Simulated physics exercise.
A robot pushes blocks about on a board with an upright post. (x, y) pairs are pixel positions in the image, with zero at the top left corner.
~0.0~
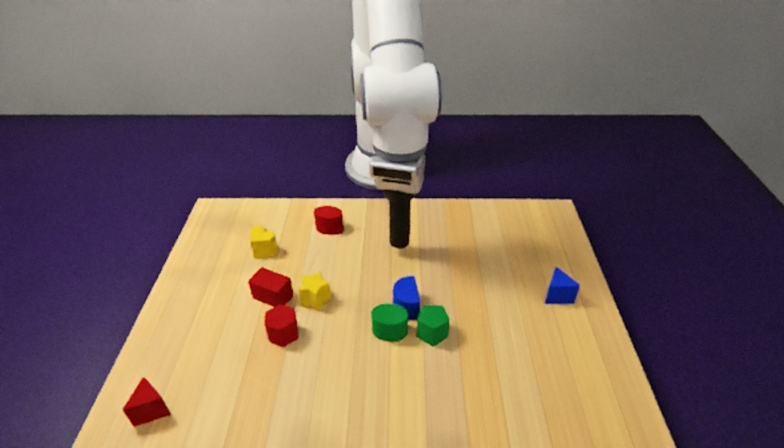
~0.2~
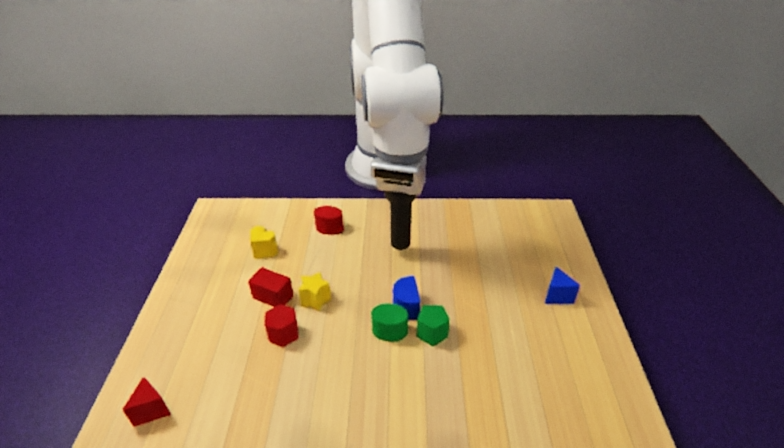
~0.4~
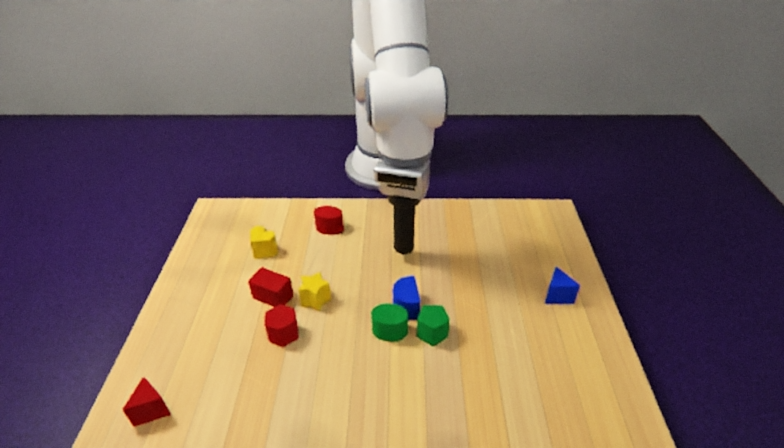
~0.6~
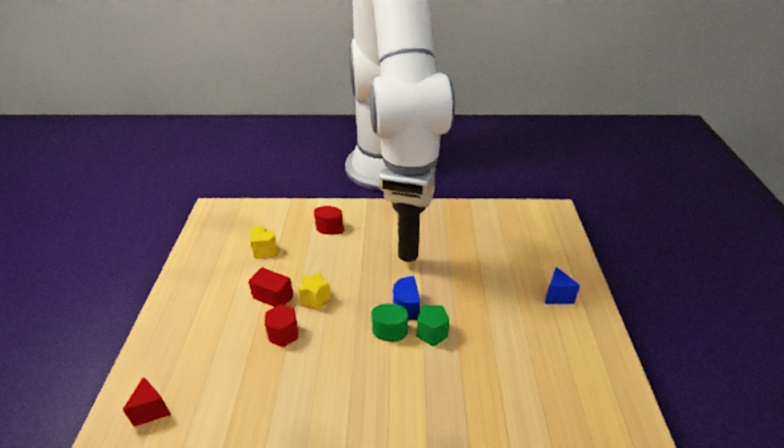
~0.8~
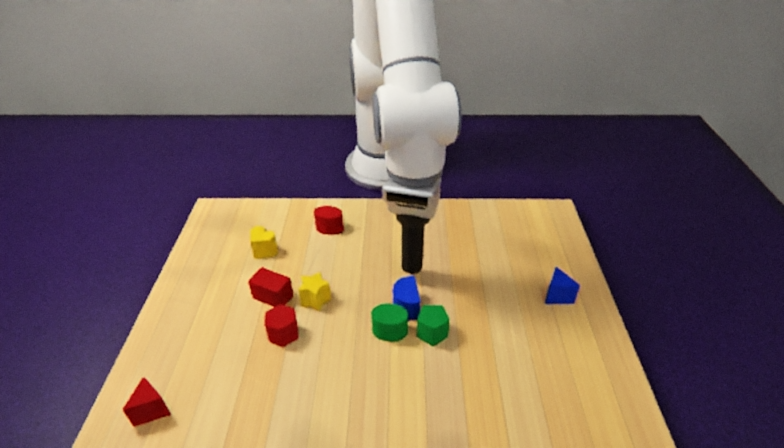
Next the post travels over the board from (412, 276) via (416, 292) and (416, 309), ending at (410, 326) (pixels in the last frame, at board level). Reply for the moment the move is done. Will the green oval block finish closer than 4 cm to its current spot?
The answer is no.
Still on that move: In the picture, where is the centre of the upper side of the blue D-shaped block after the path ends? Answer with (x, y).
My estimate: (397, 333).
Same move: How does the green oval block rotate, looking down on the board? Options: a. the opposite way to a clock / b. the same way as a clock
My pick is b.
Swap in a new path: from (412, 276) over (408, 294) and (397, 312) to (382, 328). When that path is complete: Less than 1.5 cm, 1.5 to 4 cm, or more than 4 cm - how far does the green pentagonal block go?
Short, under 1.5 cm.
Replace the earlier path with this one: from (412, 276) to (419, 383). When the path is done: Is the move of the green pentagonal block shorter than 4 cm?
That would be a yes.
On the path given first. Halfway along, post (417, 292); green oval block (383, 322), turned 25° clockwise; blue D-shaped block (405, 305).
At the end, post (410, 317); green oval block (367, 336), turned 90° clockwise; blue D-shaped block (397, 333), turned 15° clockwise; green pentagonal block (435, 318).
